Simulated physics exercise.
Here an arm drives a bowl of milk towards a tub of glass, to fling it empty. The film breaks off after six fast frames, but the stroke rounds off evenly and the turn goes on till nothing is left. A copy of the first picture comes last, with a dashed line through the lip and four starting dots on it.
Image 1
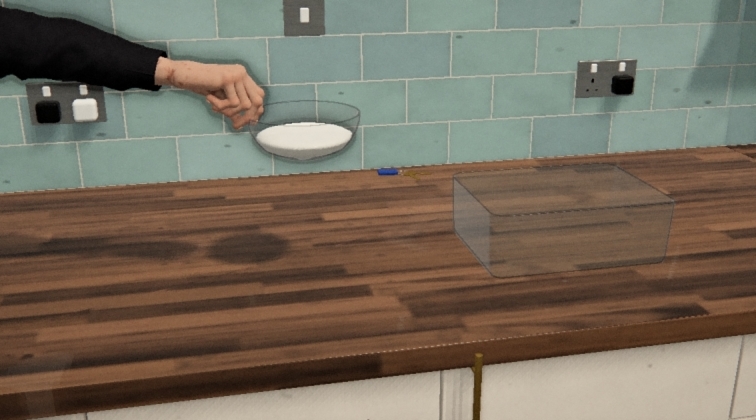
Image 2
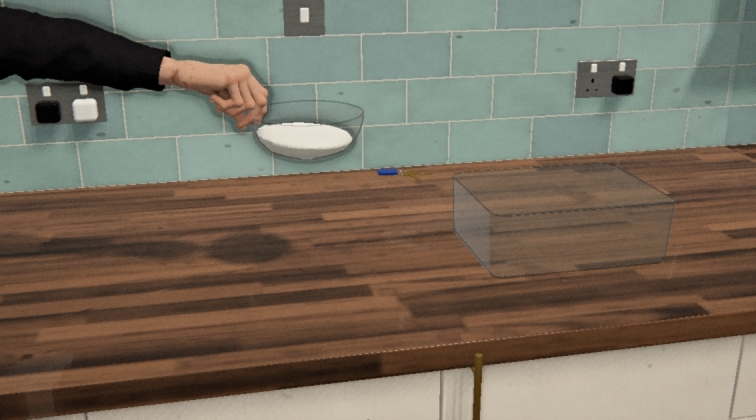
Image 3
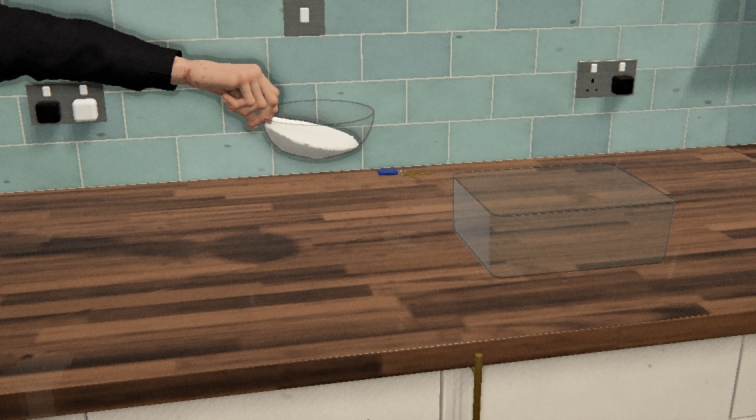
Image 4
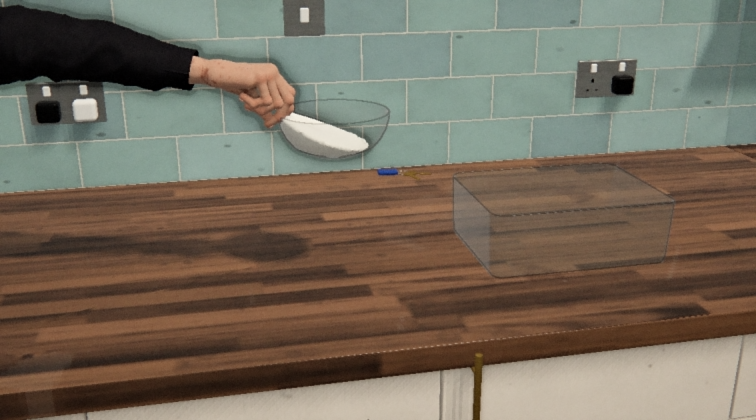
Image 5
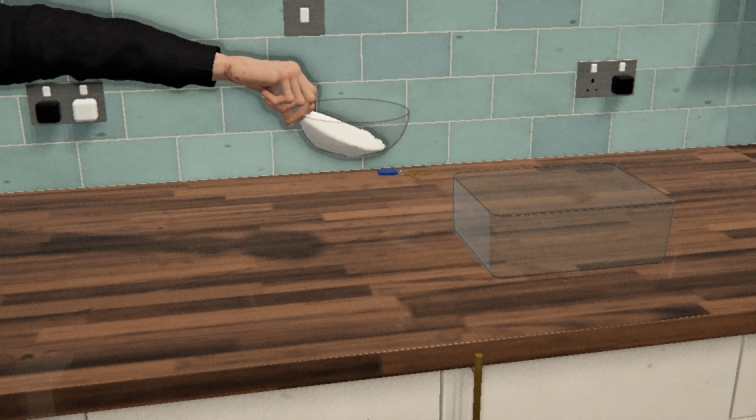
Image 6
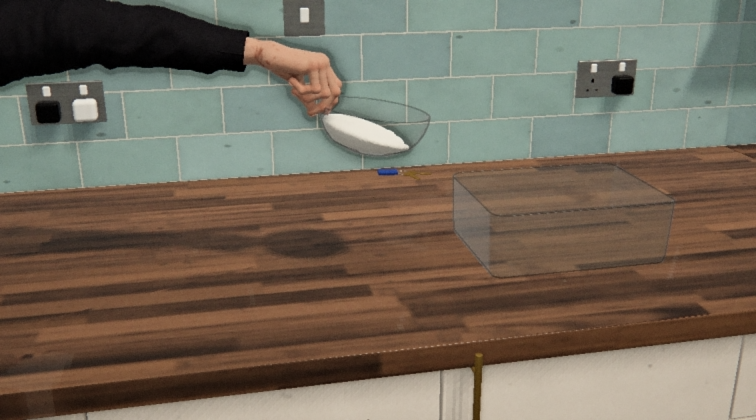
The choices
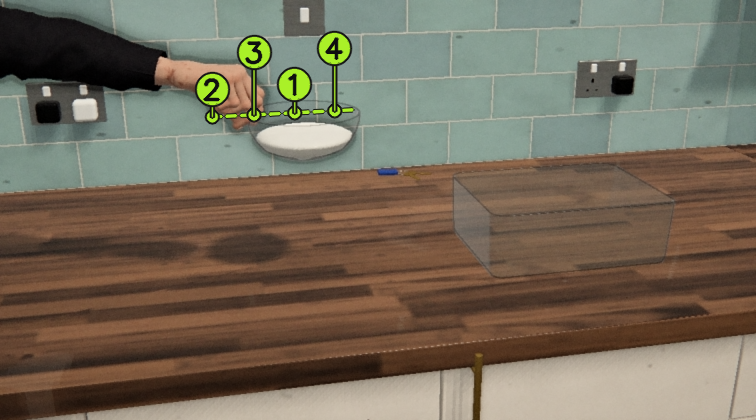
Above a wooden kitchen counter, a hand in a black sleeve held a clear bowl of milk and carried it right toward a glass tub, the milk sloshing up one side as it moved.
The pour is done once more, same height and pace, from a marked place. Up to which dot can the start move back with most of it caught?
Go for 4.
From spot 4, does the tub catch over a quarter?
Yes, it does.
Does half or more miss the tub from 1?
Yes, that goes wrong.
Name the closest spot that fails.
1.
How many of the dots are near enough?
One of them.
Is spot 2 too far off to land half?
Yes.
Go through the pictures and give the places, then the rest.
Upright, lip at (357, 109); tub from (488, 277) to (663, 260); nothing has left yet.
Upright, lip at (361, 109); nothing has left yet.
Upright, lip at (371, 108); nothing has left yet.
Upright, lip at (387, 108); nothing has left yet.
Upright, lip at (406, 108); nothing has left yet.
Tipped about 8°, lip at (427, 113); nothing has left yet.
On the marked copy, 1 at (294, 112); 2 at (212, 117); 3 at (254, 114); 4 at (334, 110).
With 1, about 31 % lands in the tub, 67 % falls short.
With 2, about 0 % lands in the tub, 100 % falls short.
With 3, about 0 % lands in the tub, 99 % falls short.
With 4, about 73 % lands in the tub, 23 % falls short and 5 % goes beside or beyond.
